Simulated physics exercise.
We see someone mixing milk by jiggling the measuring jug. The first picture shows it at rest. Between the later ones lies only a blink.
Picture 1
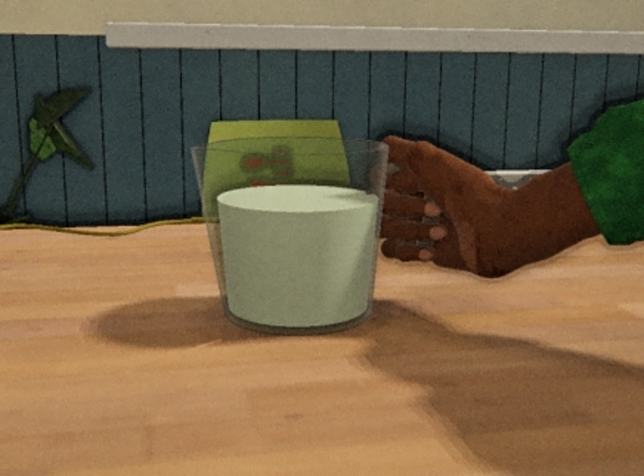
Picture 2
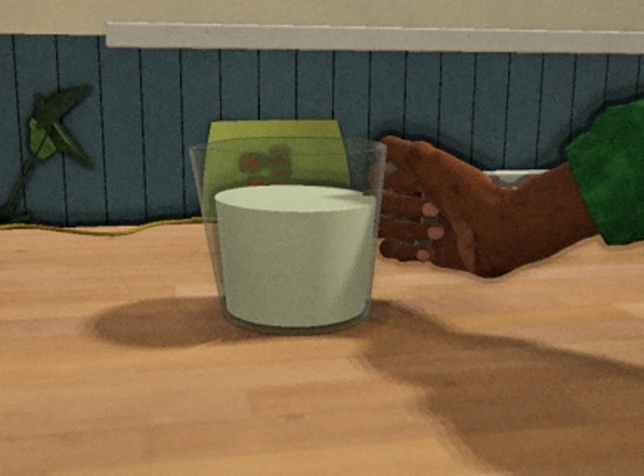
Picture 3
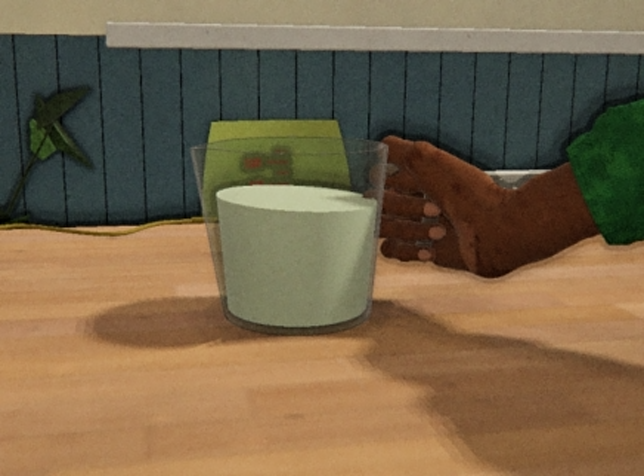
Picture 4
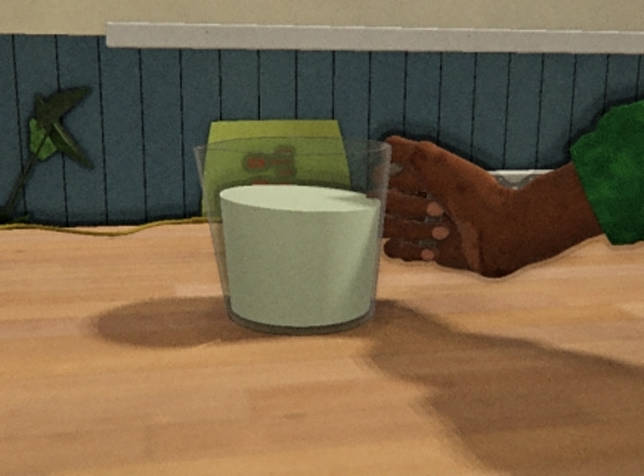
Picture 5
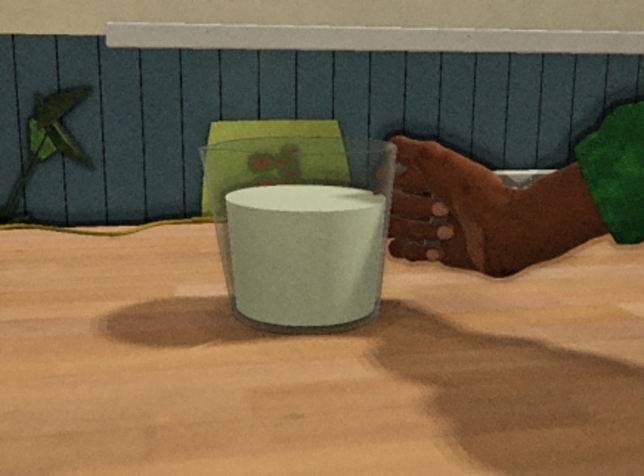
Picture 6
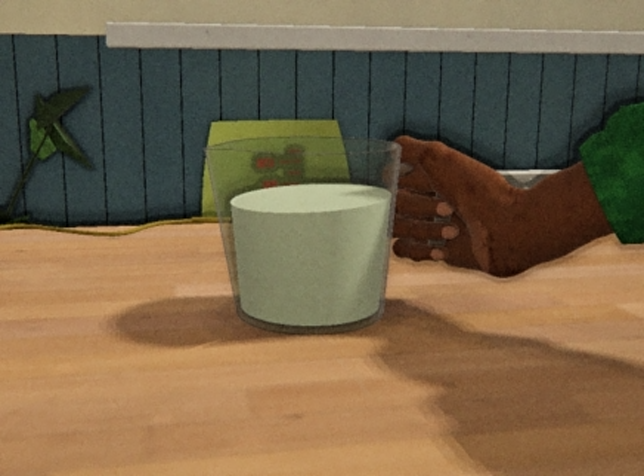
At first, a clear container about two thirds full of pale milk rests on a wooden surface, a hand in a green sleeve at its right side. The hand nudges it very slightly left, then slides it a little to the right, the milk's surface tilting faintly, higher on the left and then on the right.
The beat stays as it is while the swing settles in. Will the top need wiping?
The measuring jug keeps it all in.
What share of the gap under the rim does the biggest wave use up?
Some 20 per cent.
Soon after, the highest wave so far stays far below the rim.
In the end, the highest wave so far stays far below the rim; nothing has left it.
